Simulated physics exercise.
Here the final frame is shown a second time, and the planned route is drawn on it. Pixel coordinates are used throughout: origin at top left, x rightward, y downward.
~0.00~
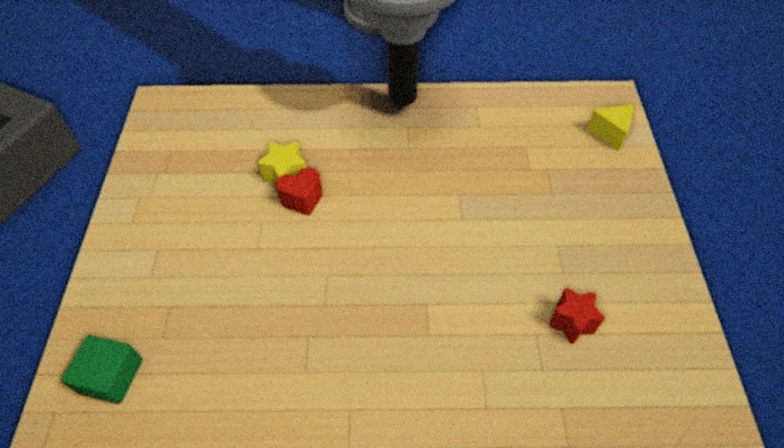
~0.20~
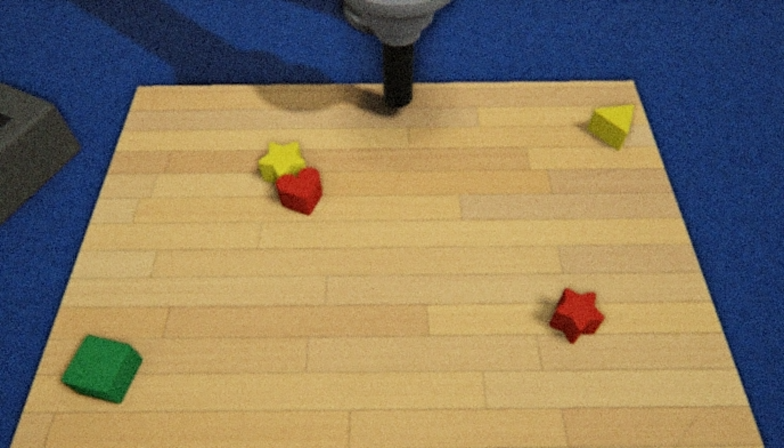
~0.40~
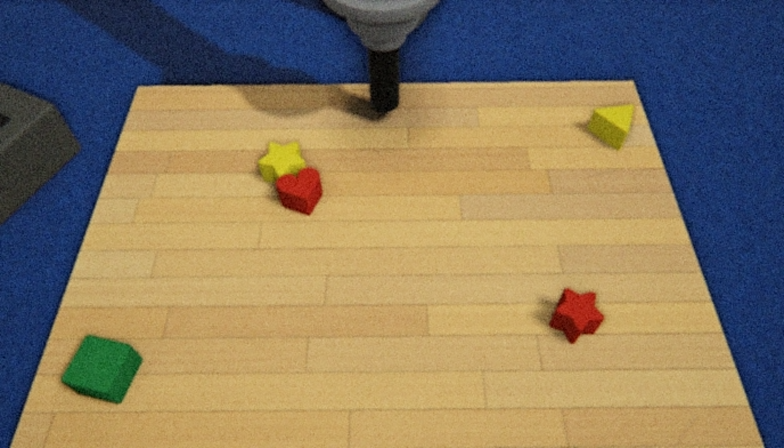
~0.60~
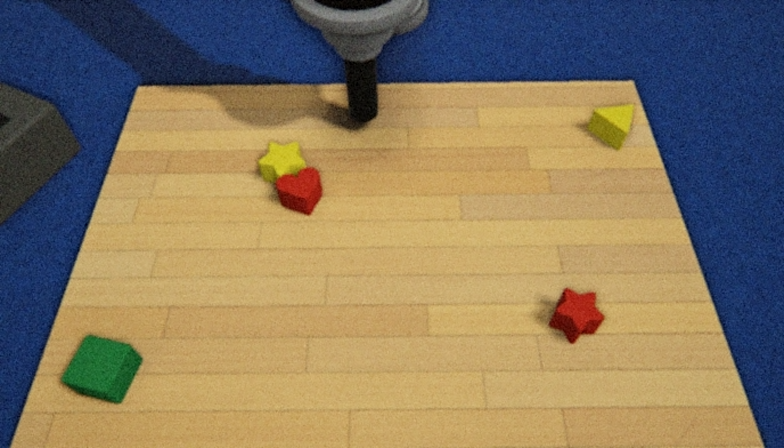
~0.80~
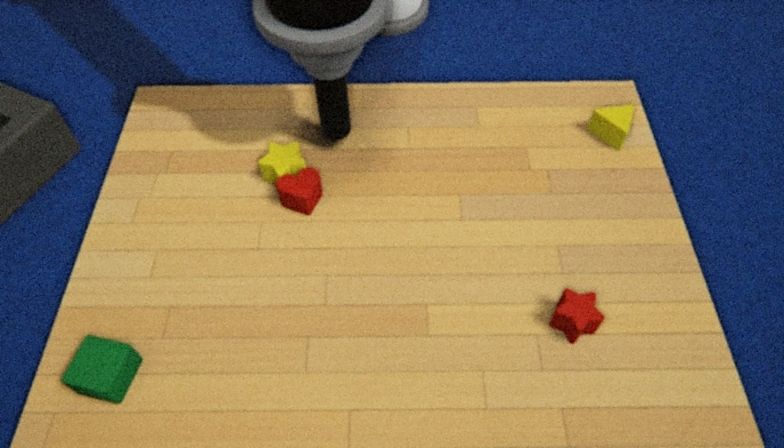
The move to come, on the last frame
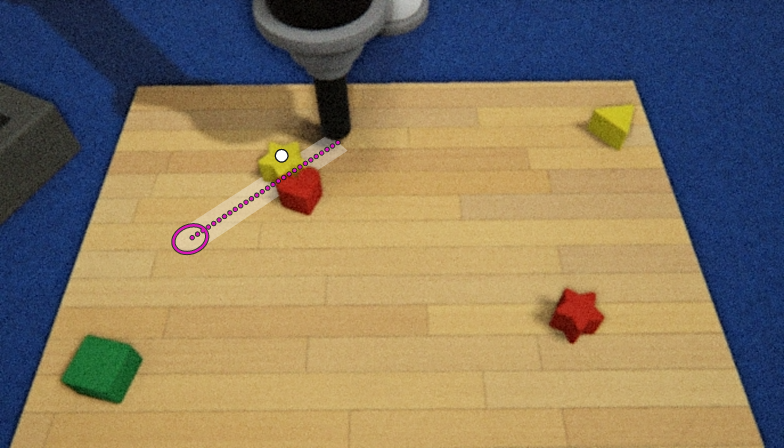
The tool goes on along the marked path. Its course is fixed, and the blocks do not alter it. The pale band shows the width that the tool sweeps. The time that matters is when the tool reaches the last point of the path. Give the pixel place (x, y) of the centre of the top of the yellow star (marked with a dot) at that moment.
It is going to be at (145, 227).
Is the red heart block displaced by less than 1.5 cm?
Yes - that is the case.
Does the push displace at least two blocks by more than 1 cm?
No - that is not the case.
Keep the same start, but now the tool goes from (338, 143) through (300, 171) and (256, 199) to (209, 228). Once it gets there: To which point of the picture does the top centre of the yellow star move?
The yellow star ends near (173, 199).
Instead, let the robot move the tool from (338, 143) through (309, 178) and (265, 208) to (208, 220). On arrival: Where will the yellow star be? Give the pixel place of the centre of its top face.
Its top centre is at about (237, 169).
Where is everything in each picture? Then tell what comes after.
In the first frame, tool's lower end at (403, 97); yellow star at (282, 156); red heart block at (299, 181).
In the second frame, tool at (398, 98); blocks still.
In the third frame, tool at (385, 103); blocks still.
In the fourth frame, tool at (364, 112); blocks still.
In the fifth frame, tool at (336, 130); yellow star at (282, 156); red heart block at (299, 181).
Drawn move, in a line from (338, 143) to (190, 239); the dot is on the yellow star.
On the path given first. One third of the way, tool at (289, 159); yellow star at (258, 167), turned 15° anticlockwise.
Two thirds of the way, tool at (239, 192); yellow star at (204, 199).
At the end, tool at (184, 227); yellow star at (145, 227); red heart block still.
